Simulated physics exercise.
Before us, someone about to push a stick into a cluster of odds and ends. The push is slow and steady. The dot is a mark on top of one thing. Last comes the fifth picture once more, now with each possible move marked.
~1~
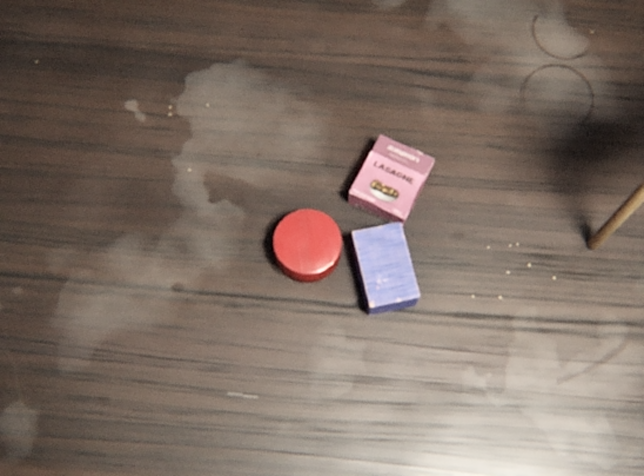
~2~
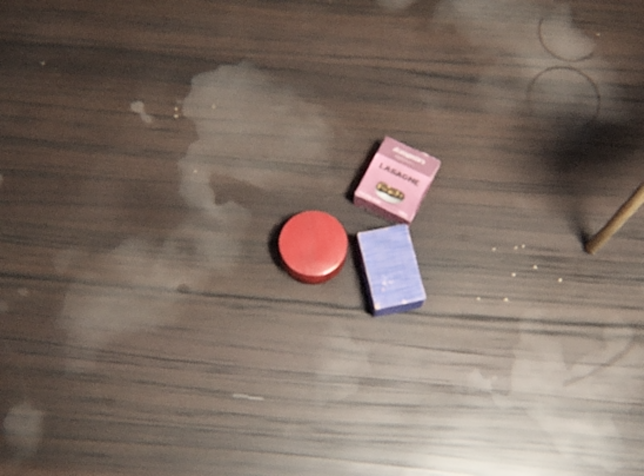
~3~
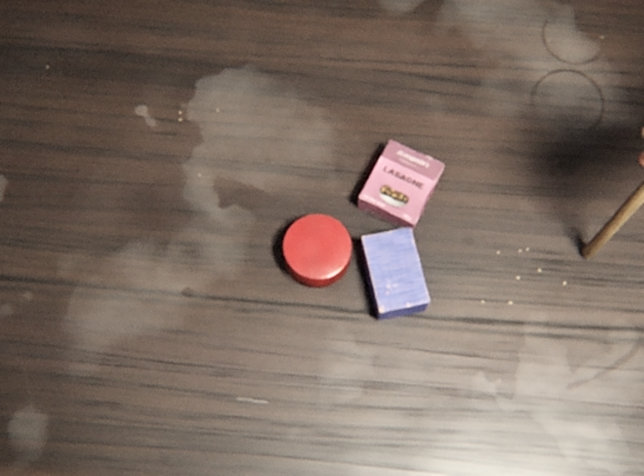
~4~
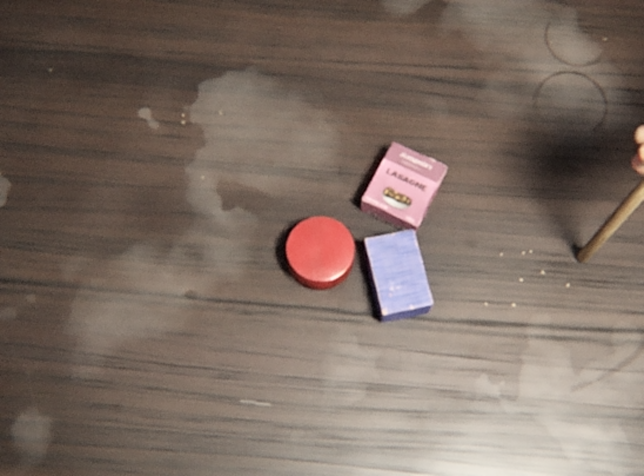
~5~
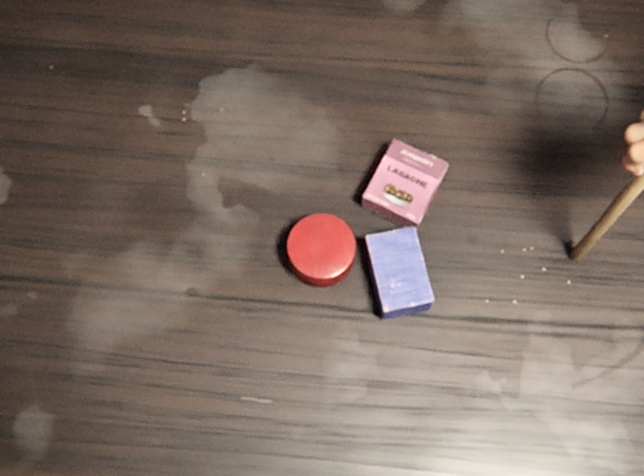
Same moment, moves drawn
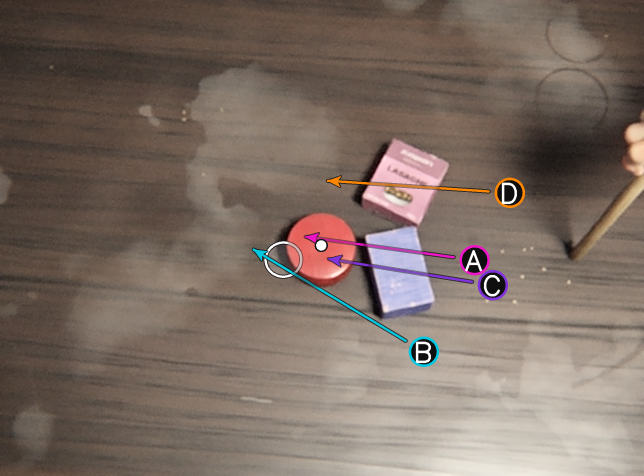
At the start, a red tin, a pink packet and a blue block sit close together on a dark, stained wooden surface, with a stick at the right edge. The whole view shifts slightly, then fingers gripping the stick come into sight as its tip edges left, still clear of the objects.
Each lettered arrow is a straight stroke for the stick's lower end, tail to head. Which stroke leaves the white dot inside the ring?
Stroke A brings the dot into the ring.
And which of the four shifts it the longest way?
Stroke C.
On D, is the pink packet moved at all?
Yes.
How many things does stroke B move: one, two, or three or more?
One.
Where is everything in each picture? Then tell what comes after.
Blue block (384, 269); pink packet (390, 182); red tin (307, 246), in the first picture.
Red tin (313, 248); blue block (390, 270), in the second picture.
Pink packet (400, 187); red tin (317, 251), in the third picture.
Blue block (397, 276); pink packet (403, 189), in the fourth picture.
Red tin (321, 251); blue block (398, 273); pink packet (404, 186), in the fifth picture.
On the marked copy, A from (454, 257) to (305, 237); B from (406, 341) to (253, 249); C from (472, 282) to (329, 259); D from (489, 191) to (328, 181); the ring at (284, 260); the white dot at (321, 245).
With A. Early on, foot of the stick (400, 251); red tin (308, 254); blue block (385, 276).
Further on, foot of the stick (345, 243); red tin (302, 256); blue block (372, 283).
At the end, foot of the stick (305, 237); red tin (282, 263); blue block (372, 283); the dot on the red tin is in the ring.
As for the rest, B leaves the dotted thing at (314, 236); C leaves the dotted thing at (240, 239); D leaves the dotted thing at (321, 252).
